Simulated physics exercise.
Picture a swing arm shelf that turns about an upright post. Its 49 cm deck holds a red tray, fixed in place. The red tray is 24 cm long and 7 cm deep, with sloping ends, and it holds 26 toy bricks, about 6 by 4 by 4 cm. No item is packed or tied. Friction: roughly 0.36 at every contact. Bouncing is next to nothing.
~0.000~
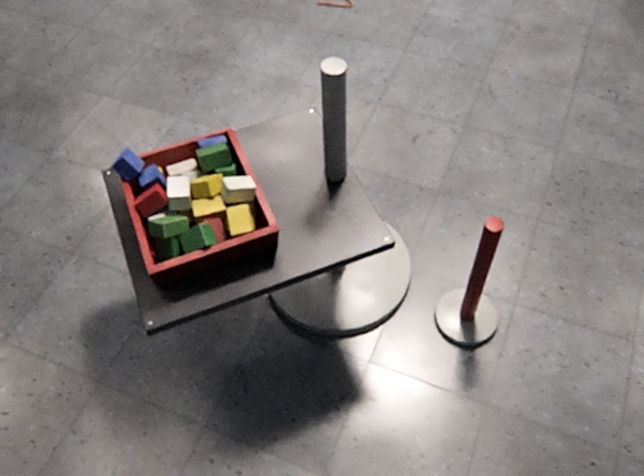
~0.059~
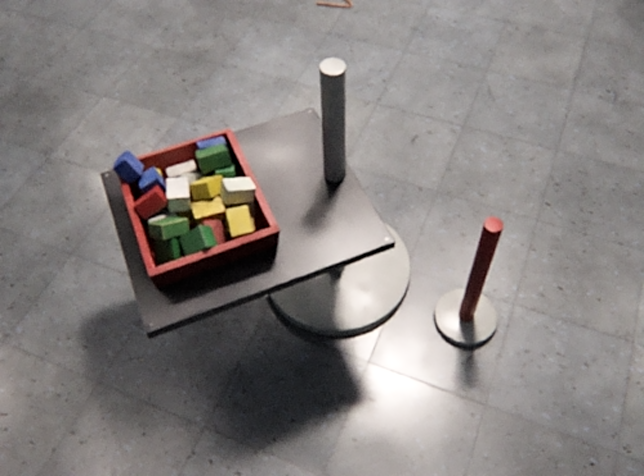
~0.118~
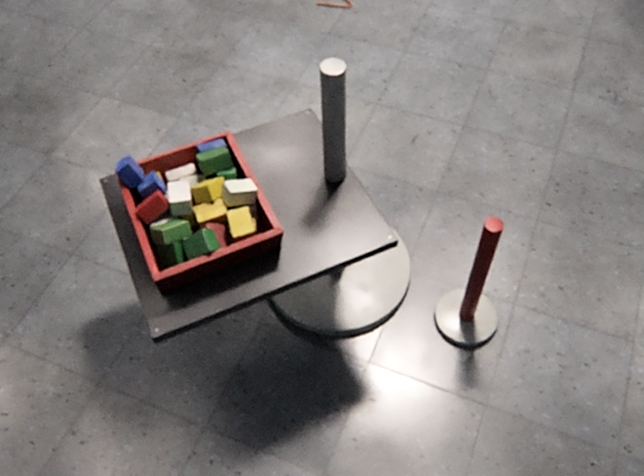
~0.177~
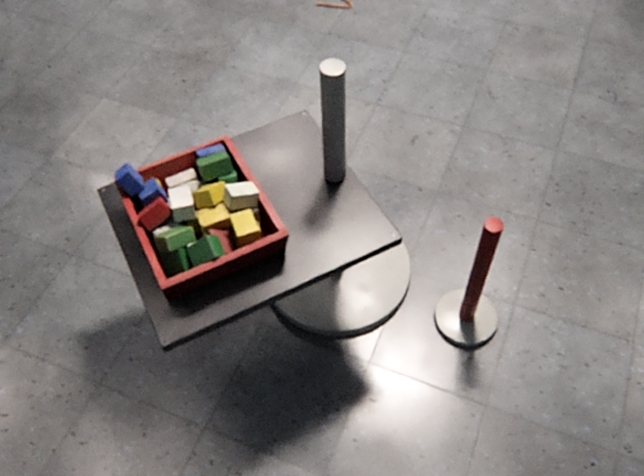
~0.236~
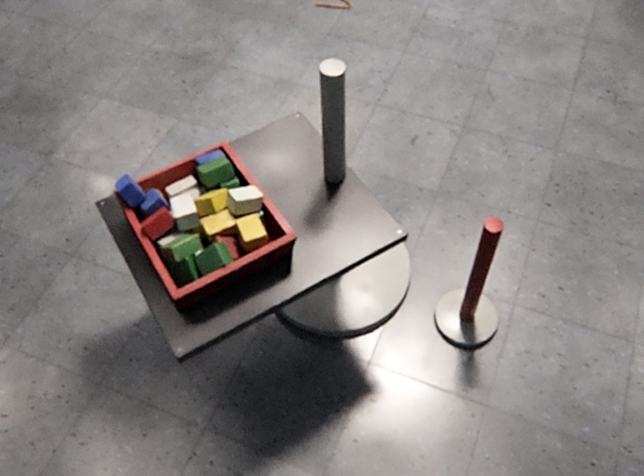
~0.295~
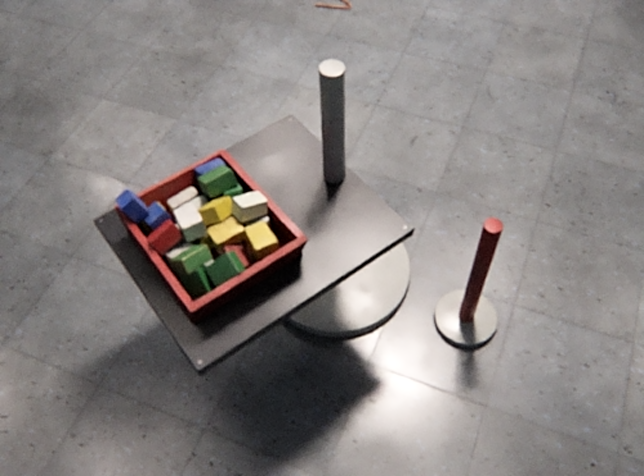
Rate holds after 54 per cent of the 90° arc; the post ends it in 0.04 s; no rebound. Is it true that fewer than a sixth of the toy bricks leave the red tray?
Yes, fewer than a sixth leave.
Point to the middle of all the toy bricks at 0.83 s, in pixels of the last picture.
Their middle is around (409, 273).
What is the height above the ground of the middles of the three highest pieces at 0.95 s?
Mean height: Near 50 cm.
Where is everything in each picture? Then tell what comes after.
In the first picture (places track the rim corner closest to us here), red tray (150, 267); 0° round; all still inside.
Red tray (151, 269); 1° round, in the second picture.
Red tray (155, 274); 2° round, in the third picture.
Red tray (163, 282); 5° round, in the fourth picture.
Red tray (174, 292); 9° round, in the fifth picture.
Red tray (190, 305); 15° round; all still inside, in the sixth picture.
After 0.75 s, it reaches the stop.
After 0.83 s, the red tray has all 26.
After 0.95 s, the red tray has all 26.
After 1.17 s, the red tray has all 26.
Final count (at 1.60 s), the red tray has all 26. Asked share, 0 of 26, 0 per cent.
